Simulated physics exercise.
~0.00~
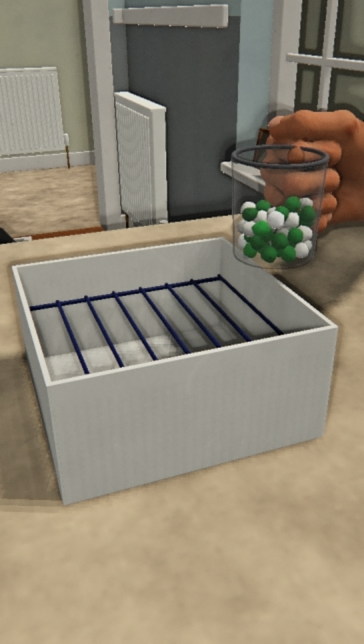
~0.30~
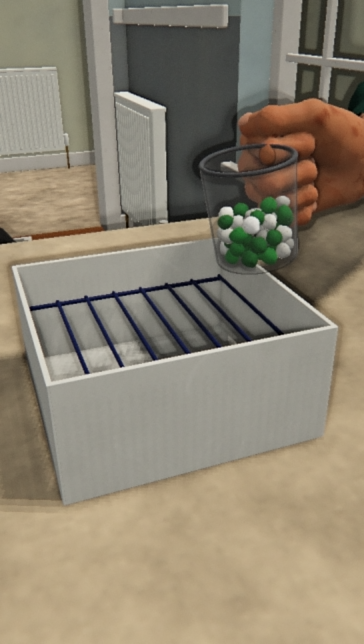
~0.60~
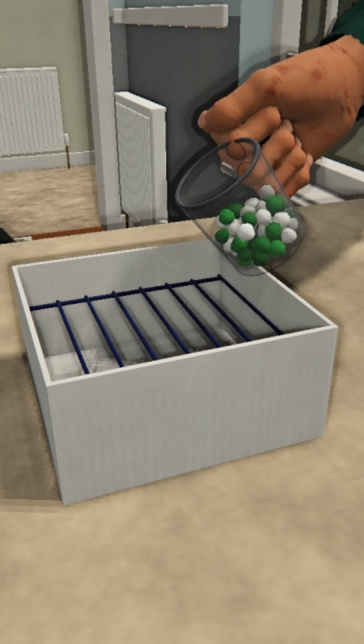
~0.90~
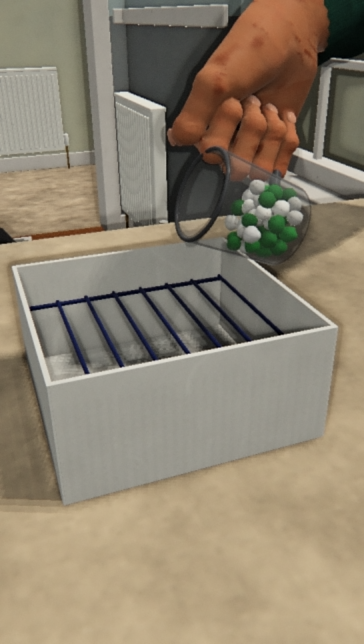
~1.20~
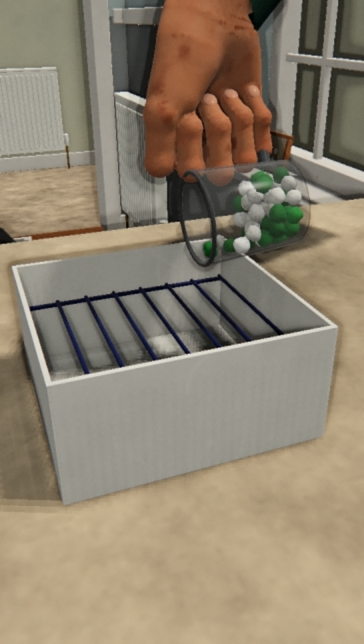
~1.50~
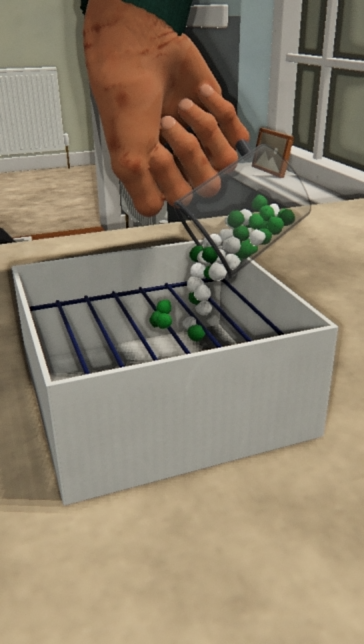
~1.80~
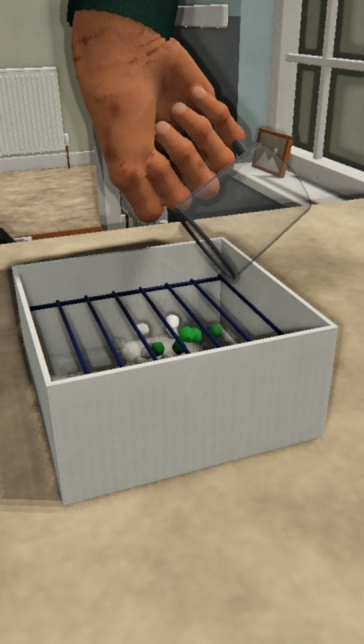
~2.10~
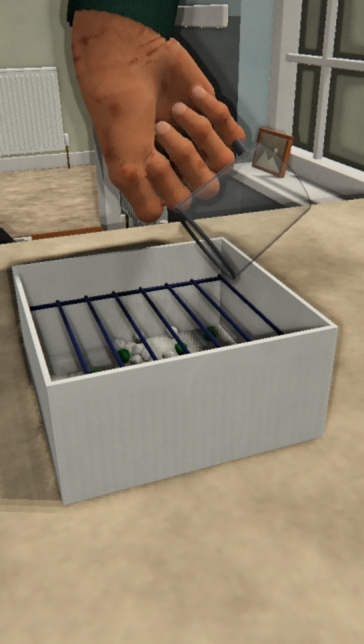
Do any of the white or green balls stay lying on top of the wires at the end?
No, both the white balls and the green balls drop between the wires and end up beneath them in the box.
A hand tips white and green balls from a clear cup, and they fall between wires.
